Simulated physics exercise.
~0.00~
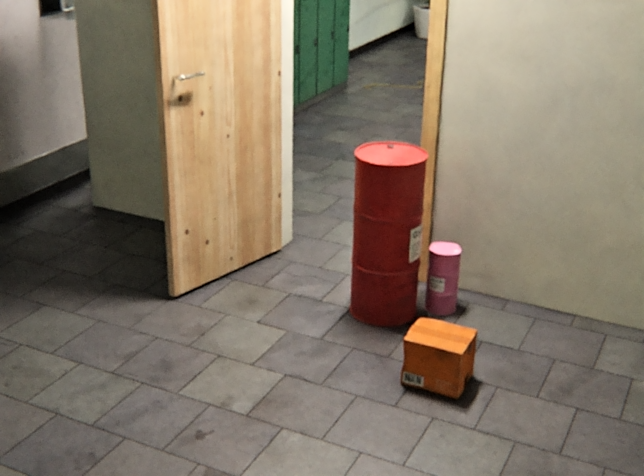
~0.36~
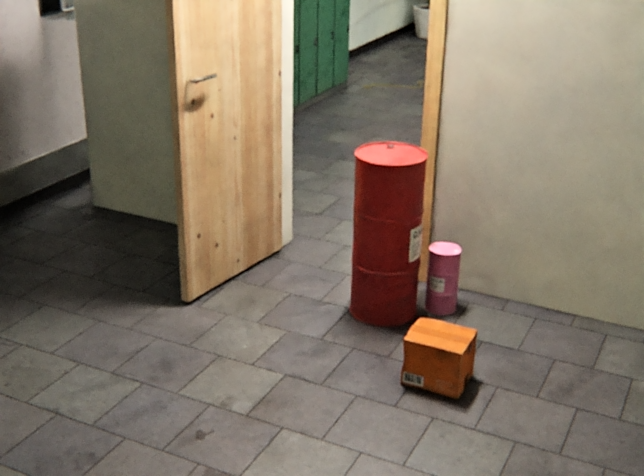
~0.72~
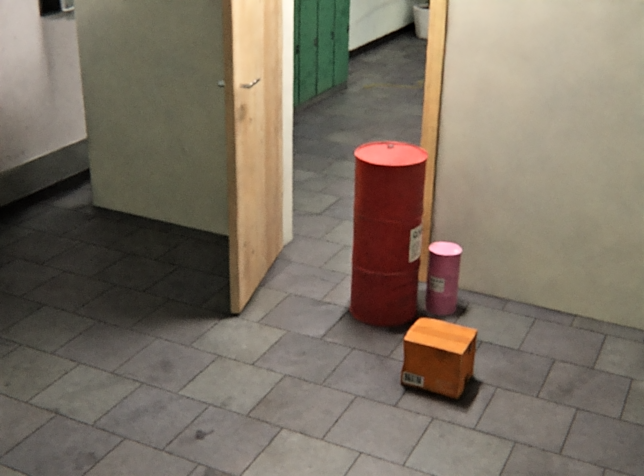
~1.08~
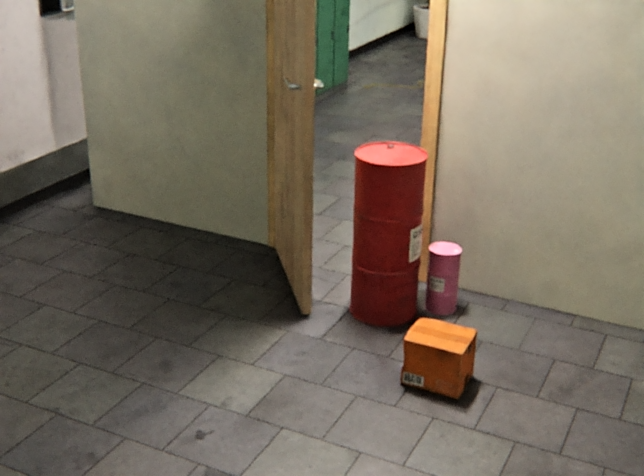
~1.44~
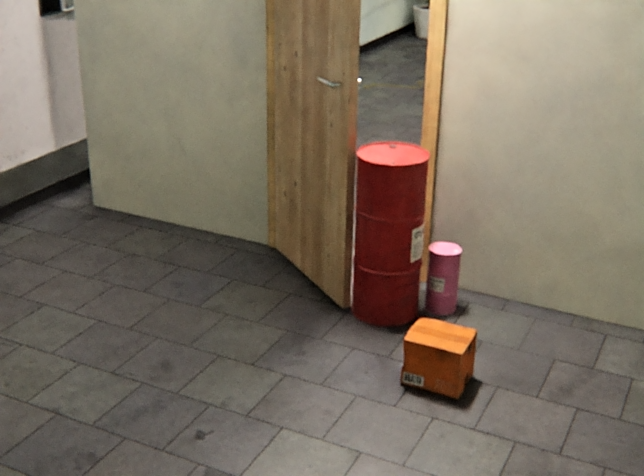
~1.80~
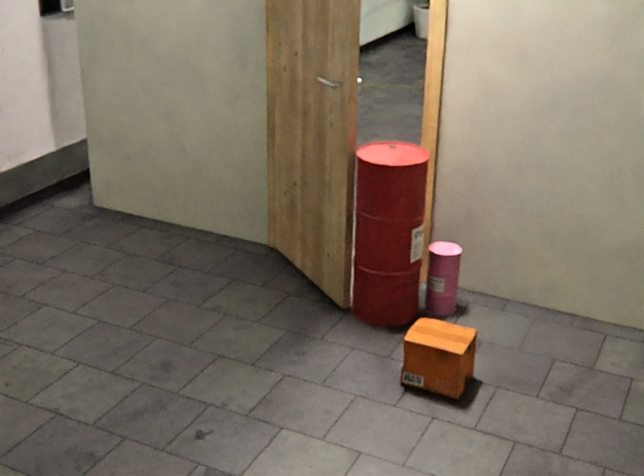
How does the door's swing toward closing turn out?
The door does not close fully. It is blocked by the red drum standing in its way and stays partly open.
